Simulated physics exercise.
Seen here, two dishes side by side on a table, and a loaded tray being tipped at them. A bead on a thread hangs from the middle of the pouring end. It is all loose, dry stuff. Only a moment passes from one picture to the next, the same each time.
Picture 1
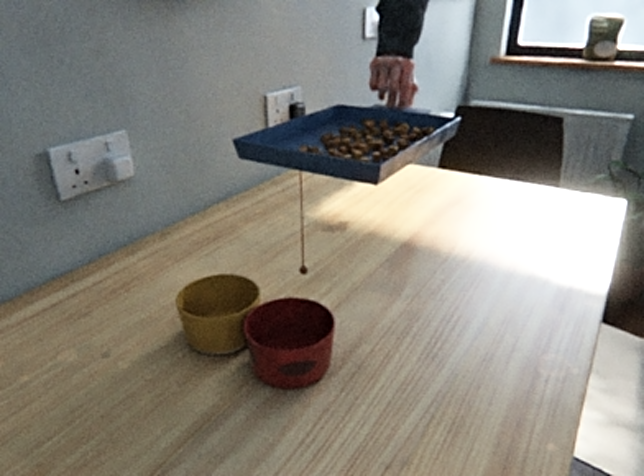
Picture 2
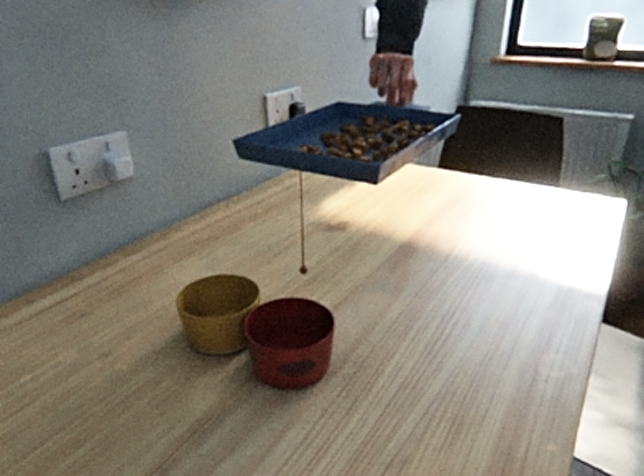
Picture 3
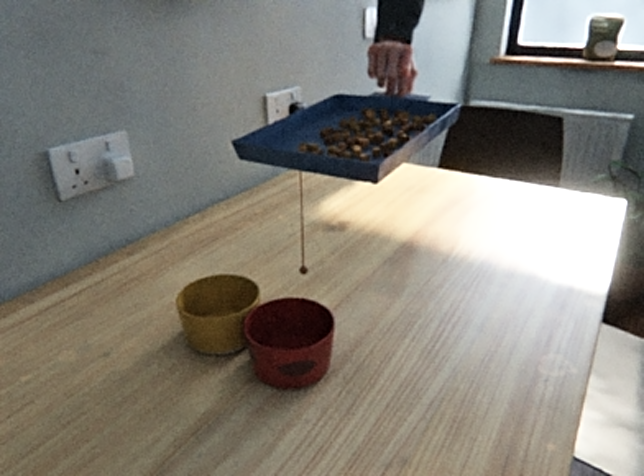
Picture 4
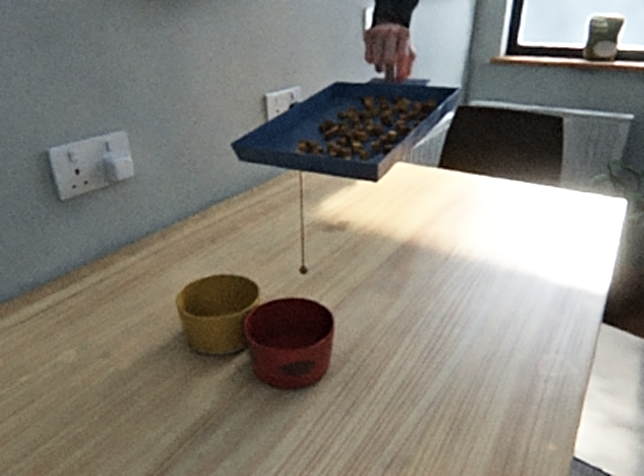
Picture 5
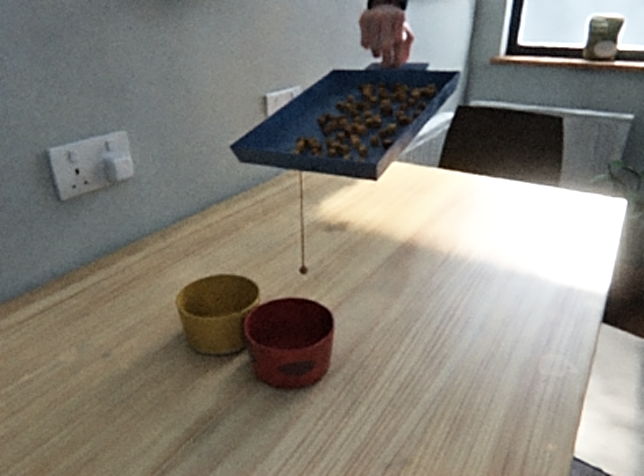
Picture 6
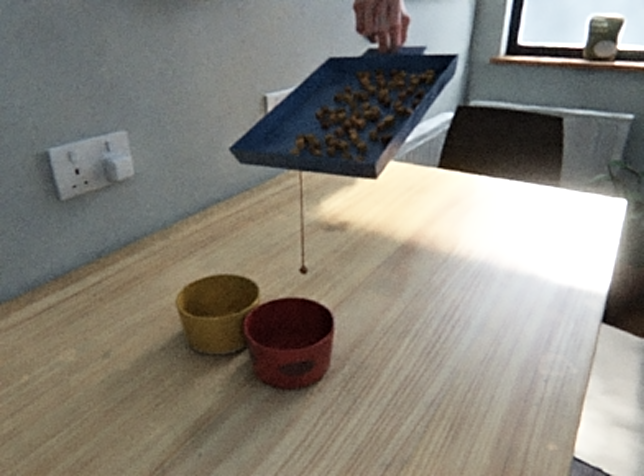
A blue tray loaded with small brown lumps is raised at its far end by a hand, tilting steadily toward the near end, where a bead hangs on a thread above a table with yellow and red dishes.
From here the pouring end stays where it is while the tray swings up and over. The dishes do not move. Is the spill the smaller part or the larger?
Together they catch over half.
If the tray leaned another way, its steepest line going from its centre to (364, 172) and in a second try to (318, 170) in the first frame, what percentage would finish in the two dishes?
First some 10, then 60 per cent.
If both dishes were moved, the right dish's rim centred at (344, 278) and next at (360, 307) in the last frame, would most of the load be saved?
In turn: The smaller part; the smaller part.
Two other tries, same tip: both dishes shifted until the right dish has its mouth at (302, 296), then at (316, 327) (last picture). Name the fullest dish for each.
In turn: The dish on the left; the left-hand dish.
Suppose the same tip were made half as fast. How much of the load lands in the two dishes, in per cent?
Close to 70 per cent.
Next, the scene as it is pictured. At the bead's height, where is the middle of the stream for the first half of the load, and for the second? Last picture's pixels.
The first part at (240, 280); the rest at (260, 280).
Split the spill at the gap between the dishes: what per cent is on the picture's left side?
Close to 50 per cent.
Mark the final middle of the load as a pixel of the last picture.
Roughly at (233, 328).
Just after the last frame, tray tipped steeply; almost all on the tray; about a tenth in the air.
A moment on, tray tipped past a quarter turn; roughly two thirds on the tray; about a tenth in the right dish; about a tenth in the left dish; about a tenth outside both; about a tenth in the air.
Further on, tray tipped past a quarter turn; roughly a third in the right dish; roughly a third in the left dish; roughly a third outside both.
When it is over, tray tipped past a quarter turn; roughly a third in the right dish; roughly a third in the left dish; roughly a third outside both.
